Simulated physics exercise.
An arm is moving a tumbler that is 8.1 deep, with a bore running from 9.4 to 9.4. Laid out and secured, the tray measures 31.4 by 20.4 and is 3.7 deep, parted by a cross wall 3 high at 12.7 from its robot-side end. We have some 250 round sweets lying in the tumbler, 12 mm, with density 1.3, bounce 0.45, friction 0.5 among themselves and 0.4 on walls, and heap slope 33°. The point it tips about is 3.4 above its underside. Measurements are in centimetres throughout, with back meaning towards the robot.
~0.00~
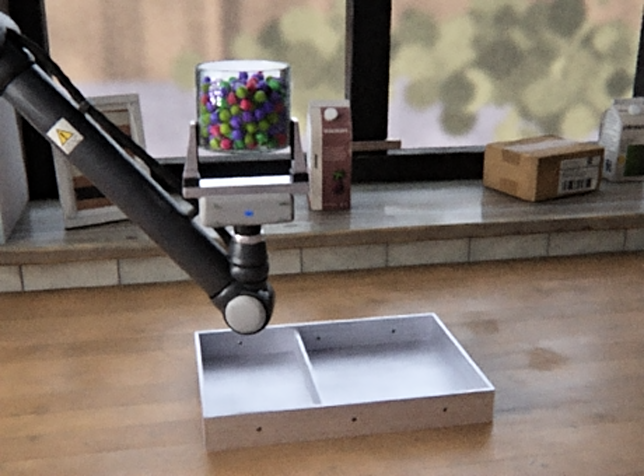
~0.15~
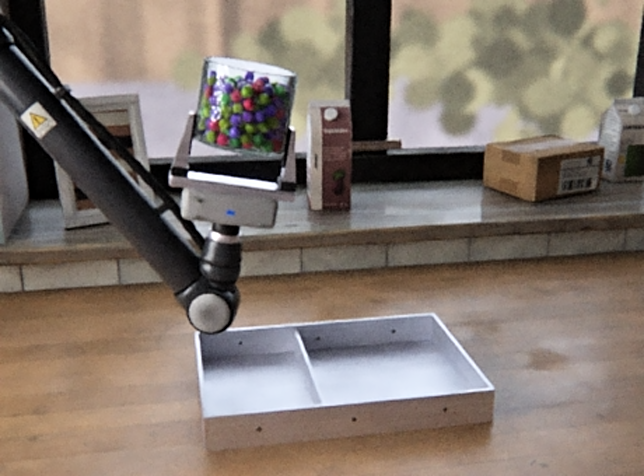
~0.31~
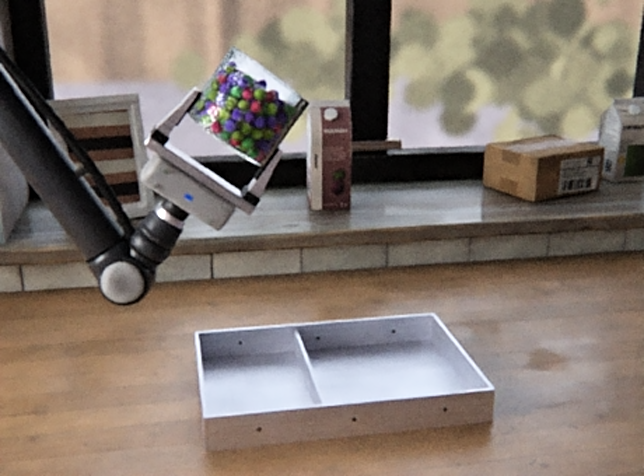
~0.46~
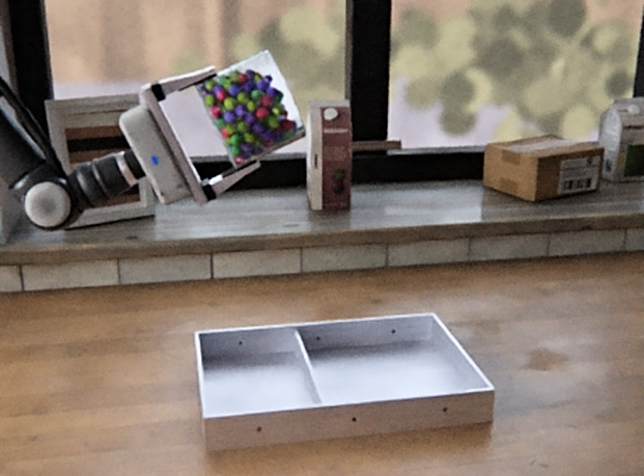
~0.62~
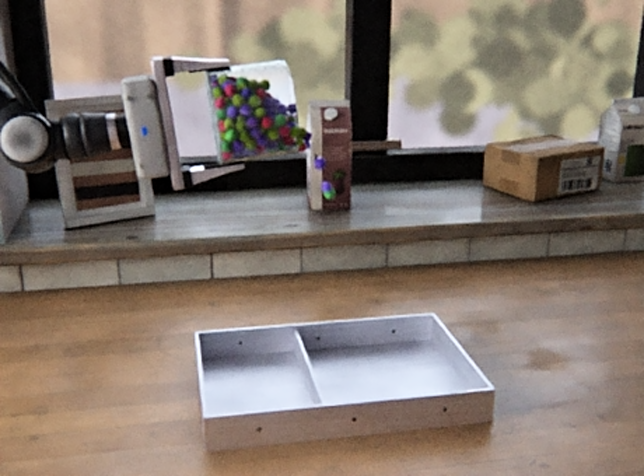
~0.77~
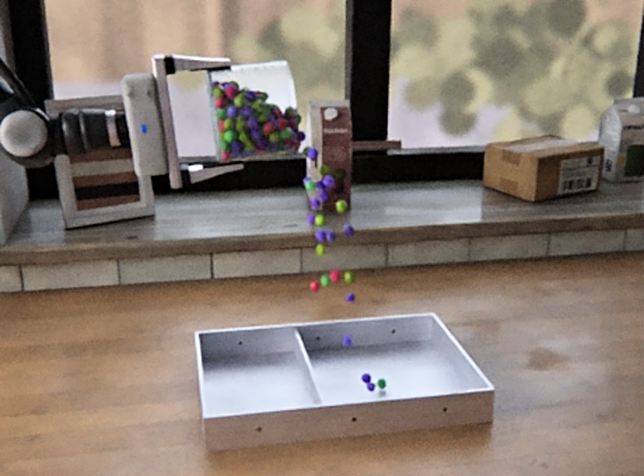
At the start, a robot arm holds a clear tumbler of colourful round sweets upright above a divided white tray. The arm swings down to the left and tips the tumbler rightward until it lies nearly on its side, then sweets stream from its mouth and a few reach the tray's right part.
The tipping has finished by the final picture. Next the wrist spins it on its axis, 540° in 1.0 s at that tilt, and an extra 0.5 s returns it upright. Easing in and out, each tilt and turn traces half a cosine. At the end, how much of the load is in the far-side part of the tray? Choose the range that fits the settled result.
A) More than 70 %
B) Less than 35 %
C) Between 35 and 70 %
Between 35 and 70 % (C).
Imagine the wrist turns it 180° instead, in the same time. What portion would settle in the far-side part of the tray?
In that case you'd get close to 50 per cent.
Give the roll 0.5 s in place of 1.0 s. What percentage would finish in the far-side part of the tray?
Then: Approx. 30 %.
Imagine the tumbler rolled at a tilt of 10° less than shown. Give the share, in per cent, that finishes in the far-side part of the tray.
I'd say close to 20 in a hundred.
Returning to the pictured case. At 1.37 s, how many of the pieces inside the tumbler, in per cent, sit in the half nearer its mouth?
Mouth-half share: Approx. 40 %.
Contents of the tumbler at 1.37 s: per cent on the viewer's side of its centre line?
25 %.
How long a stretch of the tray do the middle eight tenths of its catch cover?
16 cm or thereabouts.
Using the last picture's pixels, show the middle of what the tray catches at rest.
Roughly pixel (381, 378).
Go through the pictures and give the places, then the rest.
The first picture shows tumbler middle at (244, 107), upright; upper third of the load around (244, 94), from x 205 to 285, top at y 80; 251 in the tumbler.
The second picture shows tumbler middle at (245, 107), tipped 11°; upper third of the load around (242, 94), from x 200 to 285, top at y 80.
The third picture shows tumbler middle at (248, 108), tipped 37°; upper third of the load around (237, 95), from x 200 to 290, top at y 70.
The fourth picture shows tumbler middle at (250, 111), tipped 66°; upper third of the load around (240, 95), from x 205 to 285, top at y 75.
The fifth picture shows tumbler middle at (250, 112), tipped 84°; upper third of the load around (238, 99), from x 215 to 330, top at y 80; 248 in the tumbler, 3 in flight or on a rim.
The sixth picture shows tumbler middle at (250, 113), tipped 85°; upper third of the load around (238, 105), from x 215 to 380, top at y 85; 225 in the tumbler, 4 in the far-side part, 22 in flight or on a rim.
By 1.37 s, tipped 85°, highest piece 38 above the table; 159 in the tumbler, 66 in the far-side part, 1 in the robot-side part, 25 in flight or on a rim.
By 1.97 s, tipped 56°, highest piece 35 above the table; 134 in the far-side part, 110 in the tumbler, 4 on the table or floor, 2 in the robot-side part, 1 in flight or on a rim.
By 2.47 s, upright, highest piece 36 above the table; 135 in the far-side part, 110 in the tumbler, 4 on the table or floor, 2 in the robot-side part.
By 3.17 s, upright, highest piece 35 above the table; 135 in the far-side part, 110 in the tumbler, 4 on the table or floor, 2 in the robot-side part.
Final count, 135 in the far-side part, 110 in the tumbler, 4 on the table or floor, 2 in the robot-side part. That is 54 % in the far-side part of the tray.
